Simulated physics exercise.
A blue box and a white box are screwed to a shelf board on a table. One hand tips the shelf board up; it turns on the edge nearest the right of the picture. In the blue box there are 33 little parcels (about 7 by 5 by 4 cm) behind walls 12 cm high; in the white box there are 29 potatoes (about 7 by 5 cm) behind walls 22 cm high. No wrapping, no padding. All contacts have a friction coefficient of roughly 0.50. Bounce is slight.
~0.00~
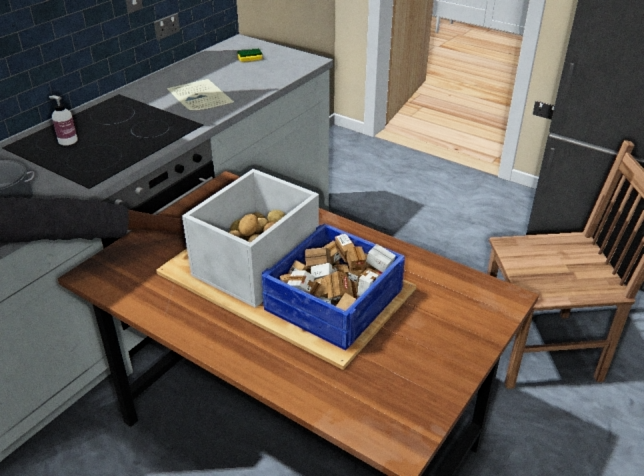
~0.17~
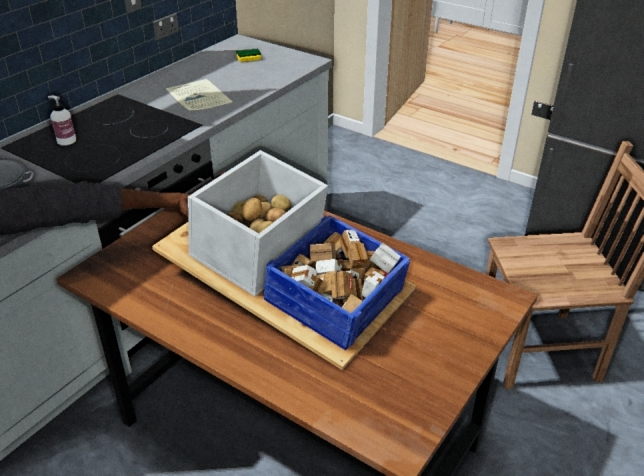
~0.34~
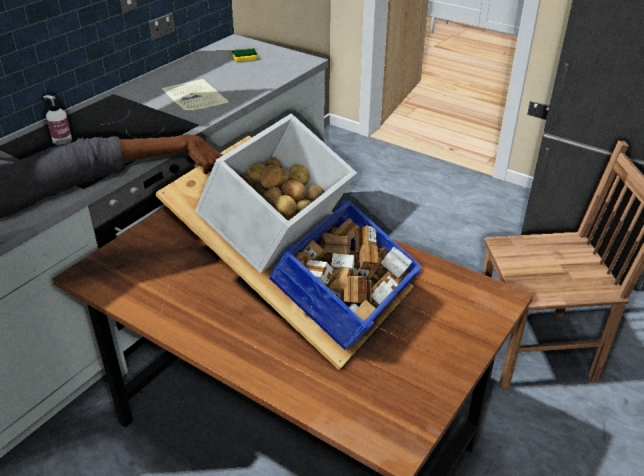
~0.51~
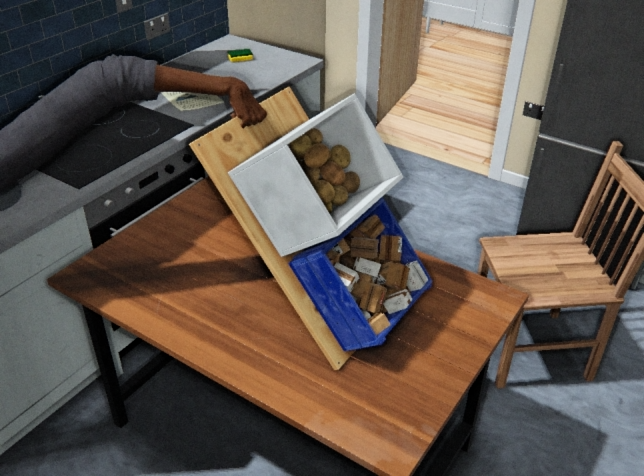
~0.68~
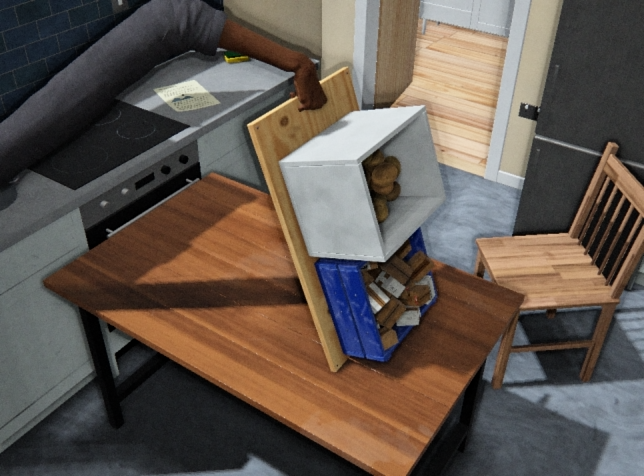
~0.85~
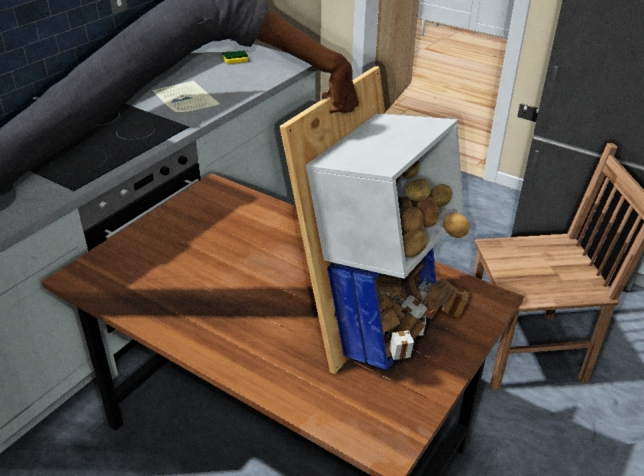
A hand tips up a board holding two boxes, and potatoes and little parcels start tumbling out.
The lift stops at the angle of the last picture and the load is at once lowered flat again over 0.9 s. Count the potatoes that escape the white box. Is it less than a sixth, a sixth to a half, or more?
From a sixth to a half of the potatoes leave the white box.
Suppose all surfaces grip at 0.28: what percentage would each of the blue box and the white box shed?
Then blue box 40, white box 30 per cent.
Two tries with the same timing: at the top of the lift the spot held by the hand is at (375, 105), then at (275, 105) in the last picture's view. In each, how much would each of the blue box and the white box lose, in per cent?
Blue box 40 then 10, white box 60 then 0 per cent.
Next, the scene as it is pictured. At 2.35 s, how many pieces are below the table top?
Some 8 pieces.
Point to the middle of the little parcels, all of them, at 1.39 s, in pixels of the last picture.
At about (363, 292).
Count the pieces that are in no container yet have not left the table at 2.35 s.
About 8.
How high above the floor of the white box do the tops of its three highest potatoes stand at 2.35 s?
About 11 cm.
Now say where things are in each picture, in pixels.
In the first picture (we follow the rim corner now nearest the camera; the camera pans a little), white box at (249, 244); blue box at (344, 312); tilt 0°; nothing out yet.
In the second picture, white box at (257, 235); blue box at (350, 314); tilt 8°.
In the third picture, white box at (287, 223); blue box at (363, 323); tilt 27°.
In the fourth picture, white box at (337, 230); blue box at (377, 339); tilt 51°.
In the fifth picture, white box at (385, 256); blue box at (385, 356); tilt 70°.
In the sixth picture, white box at (405, 272); blue box at (387, 364); tilt 78°; 5 out, the lowest parcel at (455, 302).
After 1.09 s, tilt 64°; 7 of 33 out of the blue box and 6 of 29 out of the white box.
After 1.39 s, tilt 27°; 8 of 33 out of the blue box and 8 of 29 out of the white box.
After 1.81 s, tilt 0°; 8 of 33 out of the blue box and 8 of 29 out of the white box.
Final count (at 2.35 s), 8 of 33 out of the blue box and 8 of 29 out of the white box. Asked share, 8 of 29, 28 per cent.
